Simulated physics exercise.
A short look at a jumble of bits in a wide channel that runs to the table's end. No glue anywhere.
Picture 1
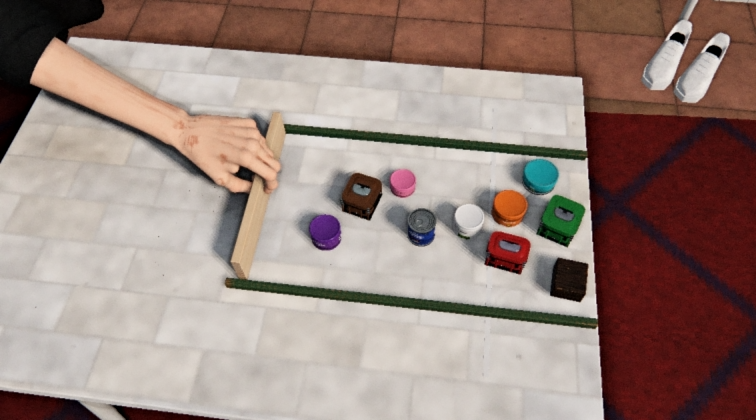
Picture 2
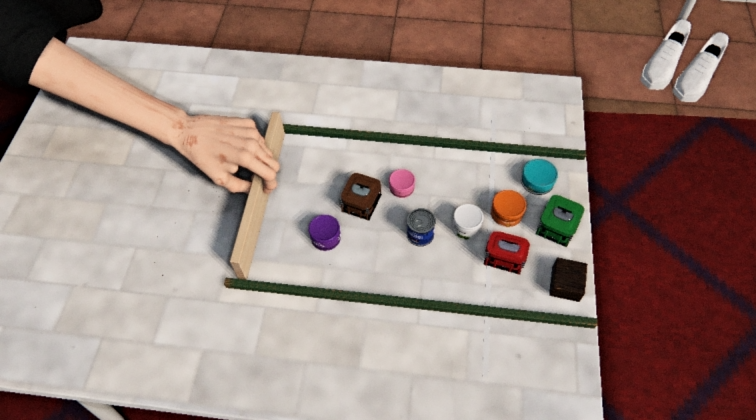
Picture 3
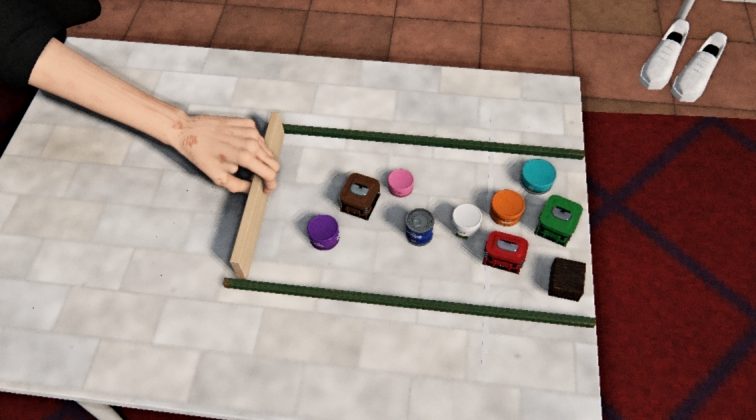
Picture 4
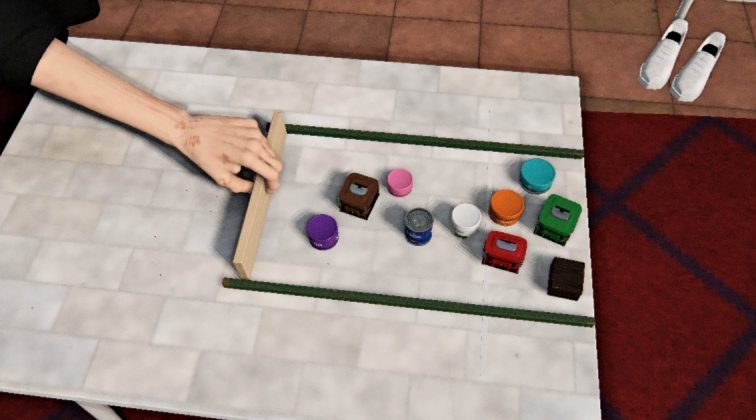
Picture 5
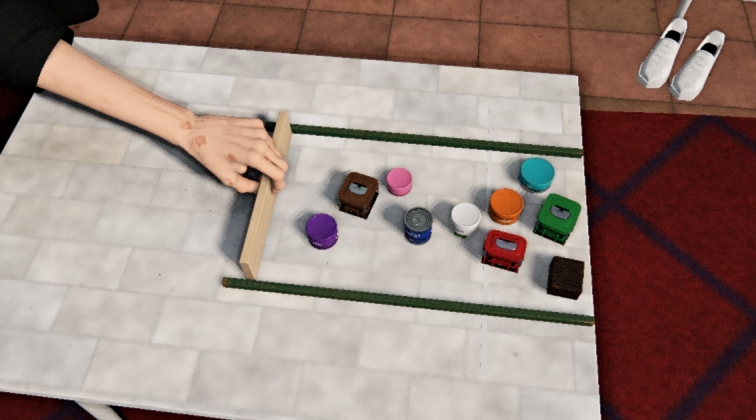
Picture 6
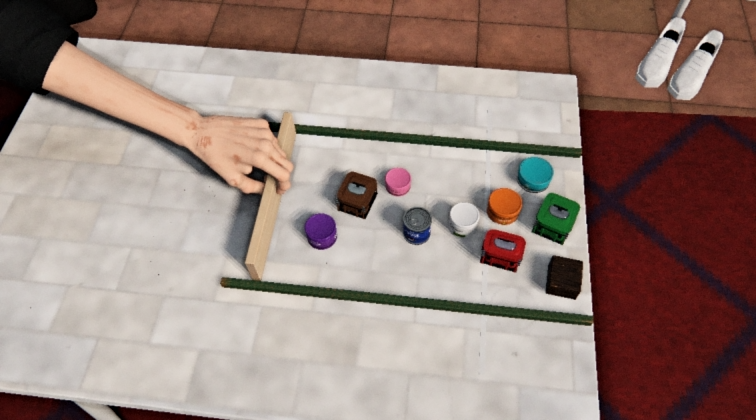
On a pale tiled tabletop, a hand held a wooden board upright behind scattered colourful tubs and small crates between two green strips, then slid it slightly to the right without touching any of them.
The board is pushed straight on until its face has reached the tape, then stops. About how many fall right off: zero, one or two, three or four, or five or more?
In the end the number that fall off is zero.
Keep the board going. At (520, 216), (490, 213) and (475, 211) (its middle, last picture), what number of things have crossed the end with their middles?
In that order 1, 0 and 0.
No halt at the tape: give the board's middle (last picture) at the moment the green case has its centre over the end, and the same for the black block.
At (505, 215) for the green case; at (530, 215) for the black block.
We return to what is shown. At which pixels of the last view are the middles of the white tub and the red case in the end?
About (535, 224), and the other about (538, 253).
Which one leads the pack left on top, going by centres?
It is the green case.
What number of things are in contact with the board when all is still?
It touches 4.
A little later, none off yet; black block at rest near (564, 277); green case at rest near (556, 218); turquoise tin at rest near (535, 175).
When it is over, the number that fall off is zero.
